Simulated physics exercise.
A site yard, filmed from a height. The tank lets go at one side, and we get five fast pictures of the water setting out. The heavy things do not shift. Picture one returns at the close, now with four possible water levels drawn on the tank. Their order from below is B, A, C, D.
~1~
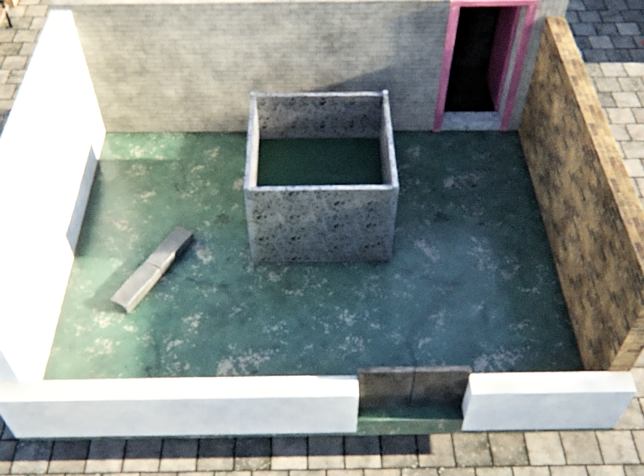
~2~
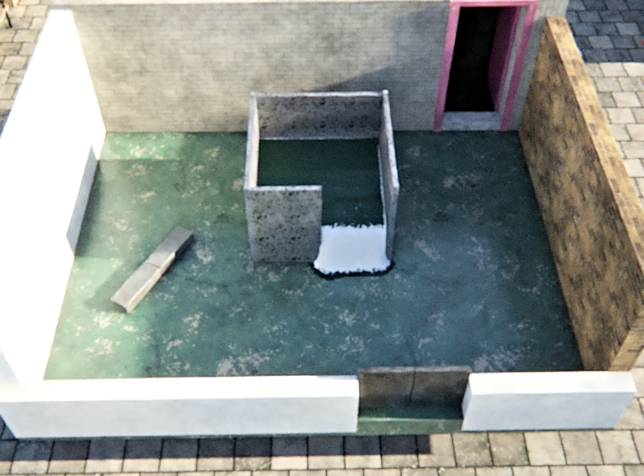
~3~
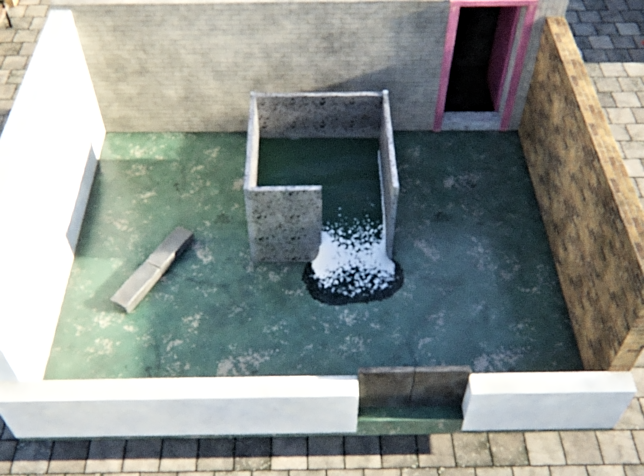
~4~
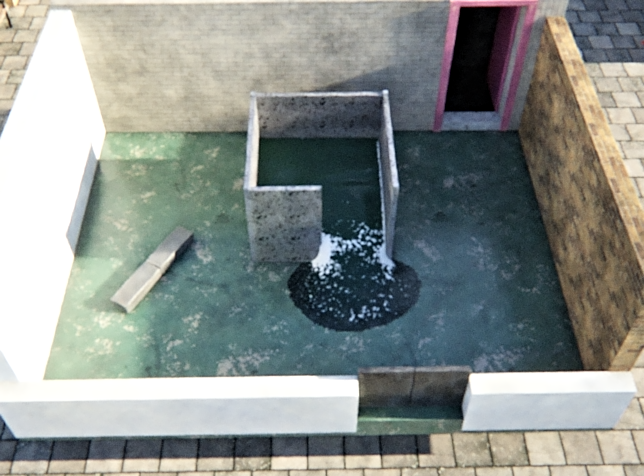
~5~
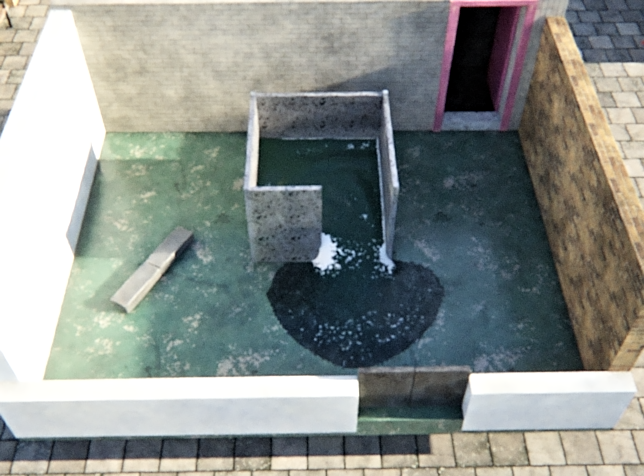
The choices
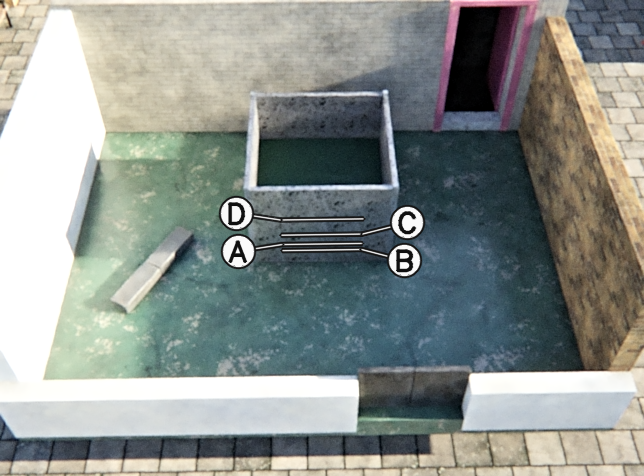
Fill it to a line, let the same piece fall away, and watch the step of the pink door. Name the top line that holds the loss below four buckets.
D.
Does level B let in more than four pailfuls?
No, not at all.
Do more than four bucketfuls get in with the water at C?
No, not at all.
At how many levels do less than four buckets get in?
All of the four.
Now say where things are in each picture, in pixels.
Water in the tank at rest, its middle at (320, 179); foot of the pink doorway at (470, 130); shut gate at (414, 372).
Water covers 1 % of the ground and shows as far out as (318, 267).
Water covers 3 % of the ground and shows as far out as (328, 297).
Water covers 5 % of the ground and shows as far out as (343, 325).
Water covers 9 % of the ground and shows as far out as (324, 337).
On the marked copy, A at (322, 243); B at (322, 250); C at (322, 234); D at (321, 219); from the bottom up B, A, C, D.
For level A, nothing gets over.
For level B, nothing gets over.
For level C, nothing gets over.
For level D, a splash gets over, under a bucket.
